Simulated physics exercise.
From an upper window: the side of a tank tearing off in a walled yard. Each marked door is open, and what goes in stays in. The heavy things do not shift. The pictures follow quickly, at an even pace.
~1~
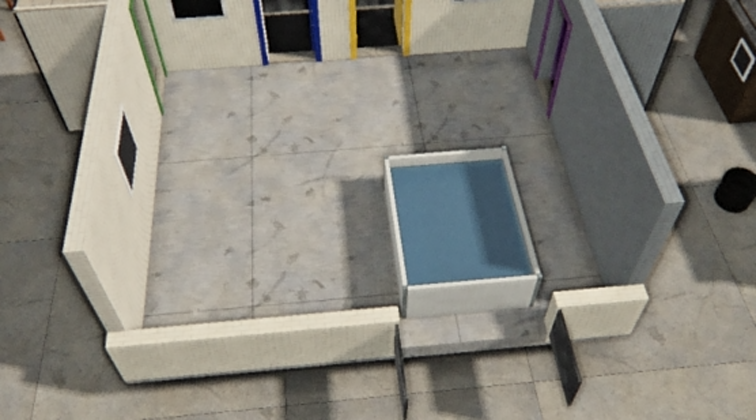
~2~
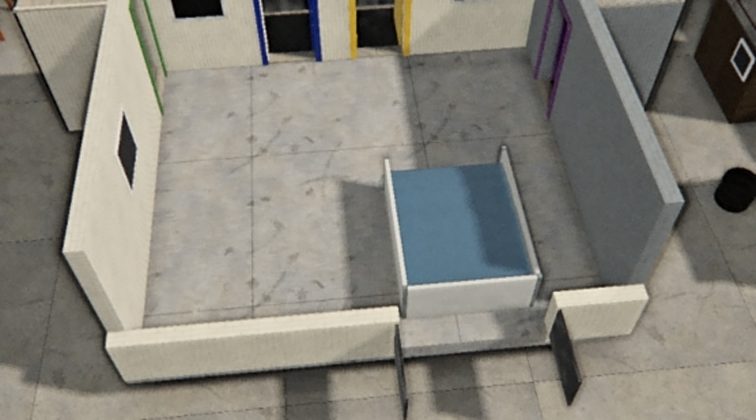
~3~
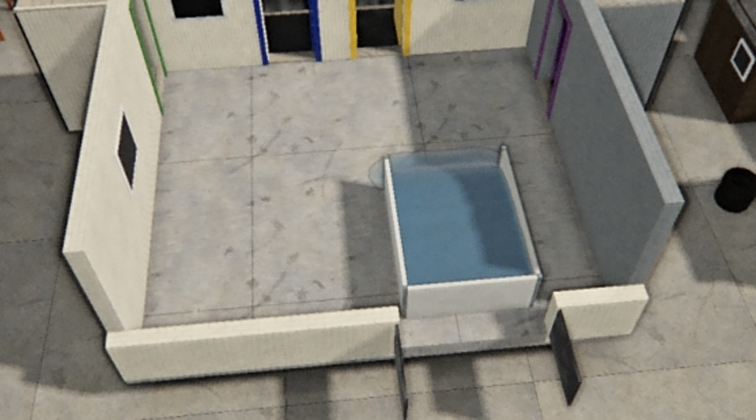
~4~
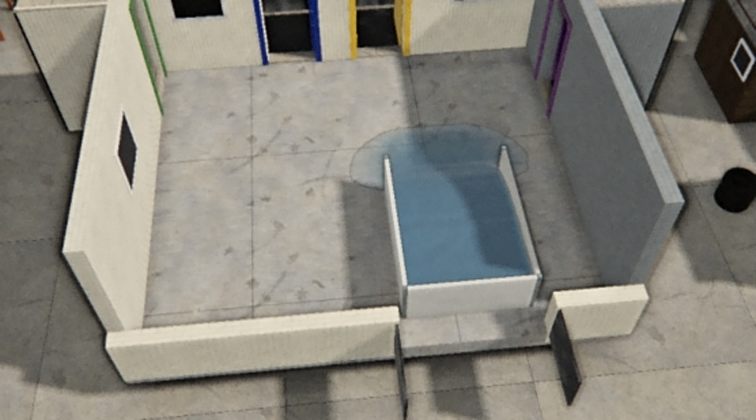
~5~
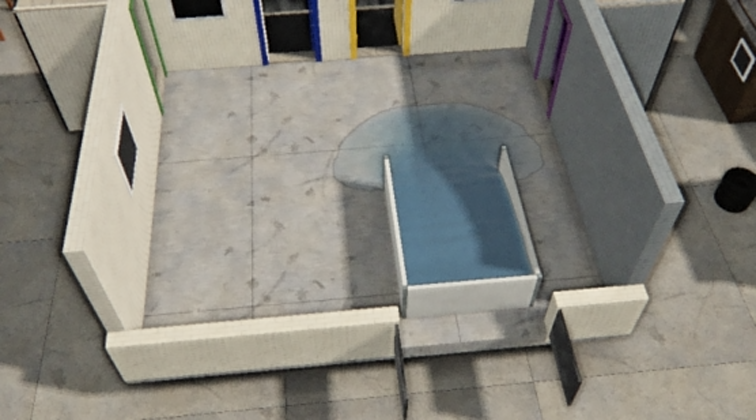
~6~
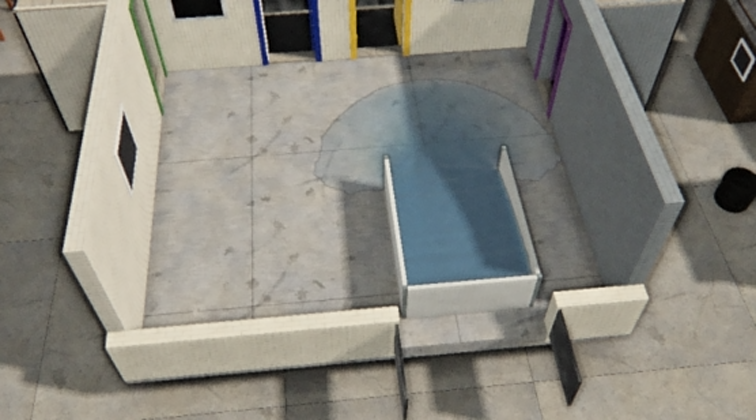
Blue water pouring from an open tank in a walled yard after its far side vanishes, fanning out across the paving.
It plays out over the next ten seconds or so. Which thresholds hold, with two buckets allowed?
In the end: The purple door floods; the green door holds within the limit; the blue door floods; the yellow door floods.
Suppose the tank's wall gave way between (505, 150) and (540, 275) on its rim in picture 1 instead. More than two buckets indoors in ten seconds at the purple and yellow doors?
My reading: Purple takes more; yellow takes more.
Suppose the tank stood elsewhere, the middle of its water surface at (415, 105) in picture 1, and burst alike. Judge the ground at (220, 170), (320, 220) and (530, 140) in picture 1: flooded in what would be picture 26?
As listed: Flooded, no water, under water.
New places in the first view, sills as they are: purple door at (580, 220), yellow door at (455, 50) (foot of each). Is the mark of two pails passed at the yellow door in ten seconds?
One by one: Yellow door passes that mark.
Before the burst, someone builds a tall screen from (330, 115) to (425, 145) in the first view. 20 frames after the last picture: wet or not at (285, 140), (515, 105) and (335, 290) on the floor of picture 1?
As listed: Under water, wet, no water.
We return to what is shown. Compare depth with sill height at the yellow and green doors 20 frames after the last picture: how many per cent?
Near 420 and 70 in a hundred.
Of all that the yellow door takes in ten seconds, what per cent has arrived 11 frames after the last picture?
I make it 35 per cent.
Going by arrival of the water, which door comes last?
The green door.
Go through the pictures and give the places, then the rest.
The first picture shows still water in the open tank at (458, 217).
In the second picture, the front is at a hidden place, out from the gap on the open tank's far side.
In the third picture, the front is at a hidden place, out from the gap on the open tank's far side.
In the fourth picture, water pours out on the open tank's far side and has run to (511, 144).
In the fifth picture, the front is at (485, 111), out from the gap on the open tank's far side.
In the sixth picture, the front is at (439, 82), out from the gap on the open tank's far side.
A moment on, water covers 35 % of the floor; the purple door wet at the sill, nothing in, the green door not reached, the blue door not reached, the yellow door over two buckets in.
Next, water covers 40 % of the floor; the purple door over two buckets in, the green door not reached, the blue door under two buckets in, the yellow door far over two buckets in.
Then, water covers 45 % of the floor; the purple door far over two buckets in, the green door wet at the sill, nothing in, the blue door over two buckets in, the yellow door far over two buckets in.
Later, water covers 75 % of the floor; the purple door far over two buckets in, the green door wet at the sill, nothing in, the blue door over two buckets in, the yellow door far over two buckets in.
In the end, water covers 95 % of the floor; the purple door far over two buckets in, the green door wet at the sill, nothing in, the blue door over two buckets in, the yellow door far over two buckets in.
